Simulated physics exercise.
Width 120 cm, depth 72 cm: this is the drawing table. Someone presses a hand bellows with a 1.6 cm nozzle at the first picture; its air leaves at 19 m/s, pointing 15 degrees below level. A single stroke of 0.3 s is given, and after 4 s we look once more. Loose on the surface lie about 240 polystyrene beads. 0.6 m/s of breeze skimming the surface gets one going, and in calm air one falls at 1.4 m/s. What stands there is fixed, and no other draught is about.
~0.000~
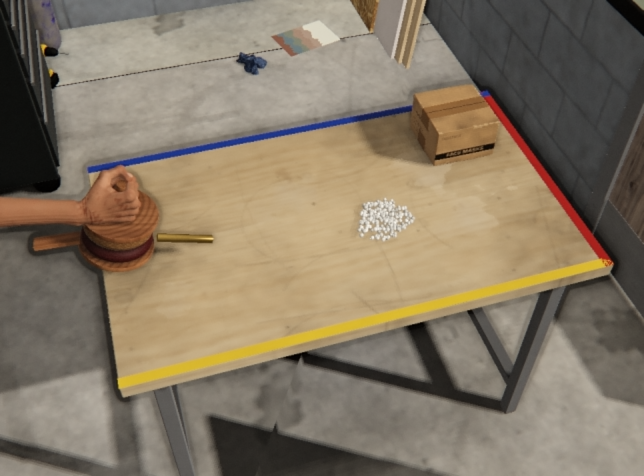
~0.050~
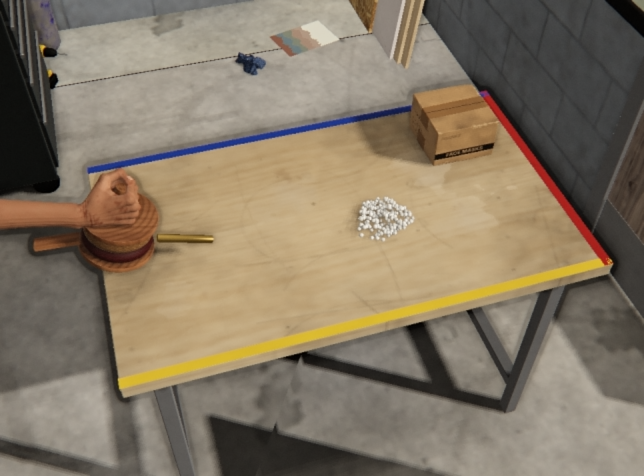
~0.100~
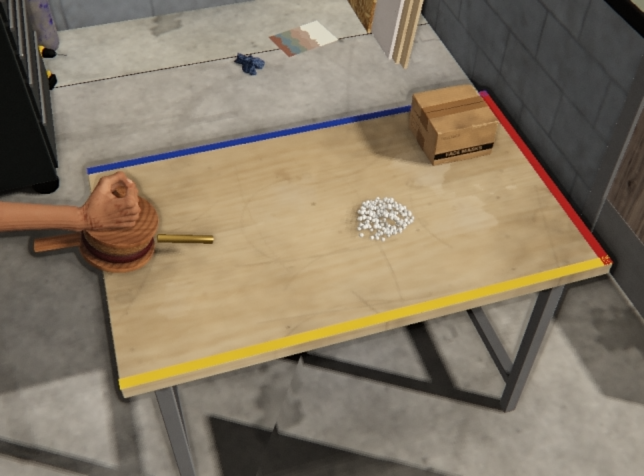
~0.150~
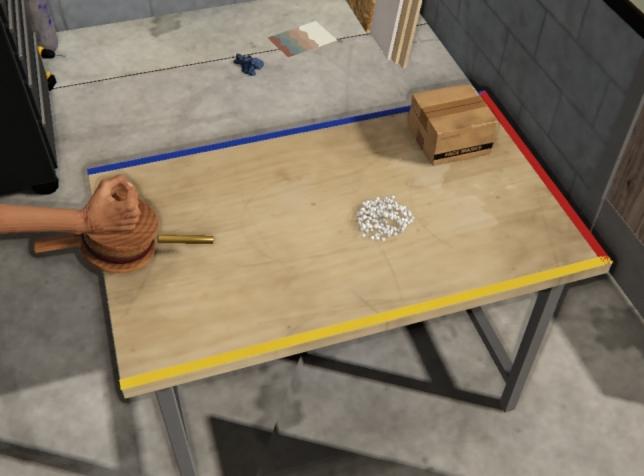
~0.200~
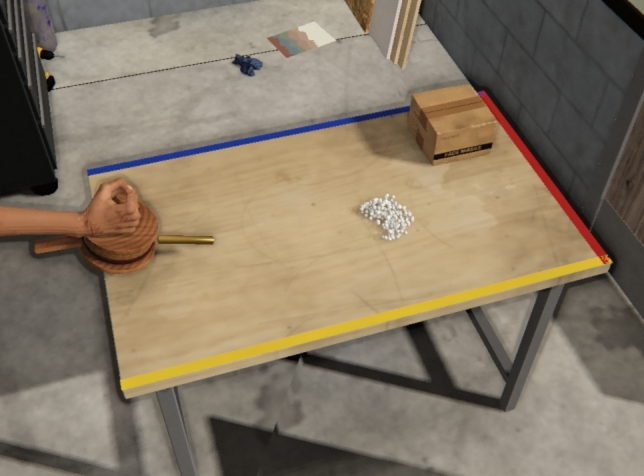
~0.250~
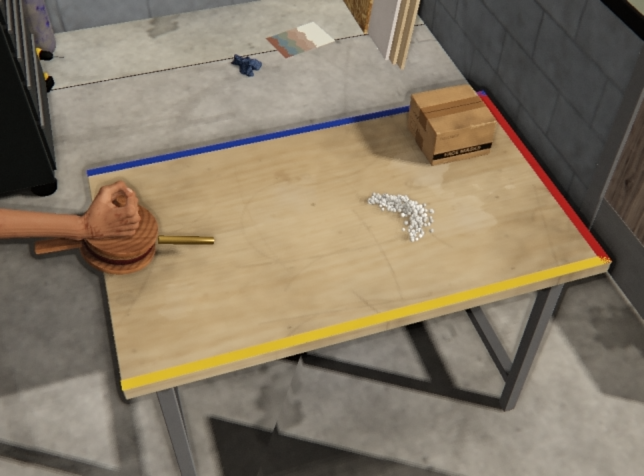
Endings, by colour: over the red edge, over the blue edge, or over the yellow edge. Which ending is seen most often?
The largest share ends at red.
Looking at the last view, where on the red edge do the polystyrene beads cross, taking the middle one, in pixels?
The middle crossing sits close to (548, 176) in the last picture.
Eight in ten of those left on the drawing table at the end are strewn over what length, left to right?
Looks like some 20 cm to me.
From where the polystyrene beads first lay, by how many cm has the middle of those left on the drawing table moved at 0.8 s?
Centre offset: Approx. 40 cm.
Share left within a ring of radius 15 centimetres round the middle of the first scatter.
My estimate is close to 0 percent.
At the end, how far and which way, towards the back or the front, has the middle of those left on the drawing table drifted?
Backward it went, roughly 15 cm.
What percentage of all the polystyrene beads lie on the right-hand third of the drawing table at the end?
I'd estimate around 30 per cent.
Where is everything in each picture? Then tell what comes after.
In the first frame, the middle of the polystyrene beads is near (385, 220), none has stirred yet and the mouth of the hand bellows is at (212, 239).
In the second frame, the middle of the polystyrene beads is near (383, 216), none has stirred yet, the blue edge is centred on (298, 127), the red edge is centred on (543, 168) and the yellow edge is centred on (384, 322).
In the third frame, the middle of the polystyrene beads is near (383, 216), none has stirred yet and the top of a box is at (455, 107).
In the fourth frame, the middle of the polystyrene beads is near (383, 216) and none has stirred yet.
In the fifth frame, the middle of the polystyrene beads is near (386, 216), the farthest in sight from the hand bellows is at (412, 219) and about 20 % have left their places.
In the sixth frame, the middle of the polystyrene beads is near (405, 207), the farthest in sight from the hand bellows is at (432, 212) and about 85 % have left their places.
After 0.8 s the count stands so, 0 % are over the blue edge, 73 % over the red edge and 0 % over the yellow edge; the middle of those left on the top is near (488, 154).
After 1.3 s the count stands so, 0 % are over the blue edge, 74 % over the red edge and 0 % over the yellow edge; the middle of those left on the top is near (488, 154).
After 2.2 s the count stands so, 0 % are over the blue edge, 74 % over the red edge and 0 % over the yellow edge; the middle of those left on the top is near (488, 154).
After 4.0 s, at the end, 0 % are over the blue edge, 74 % over the red edge and 0 % over the yellow edge; the middle of those left on the top is near (488, 154).
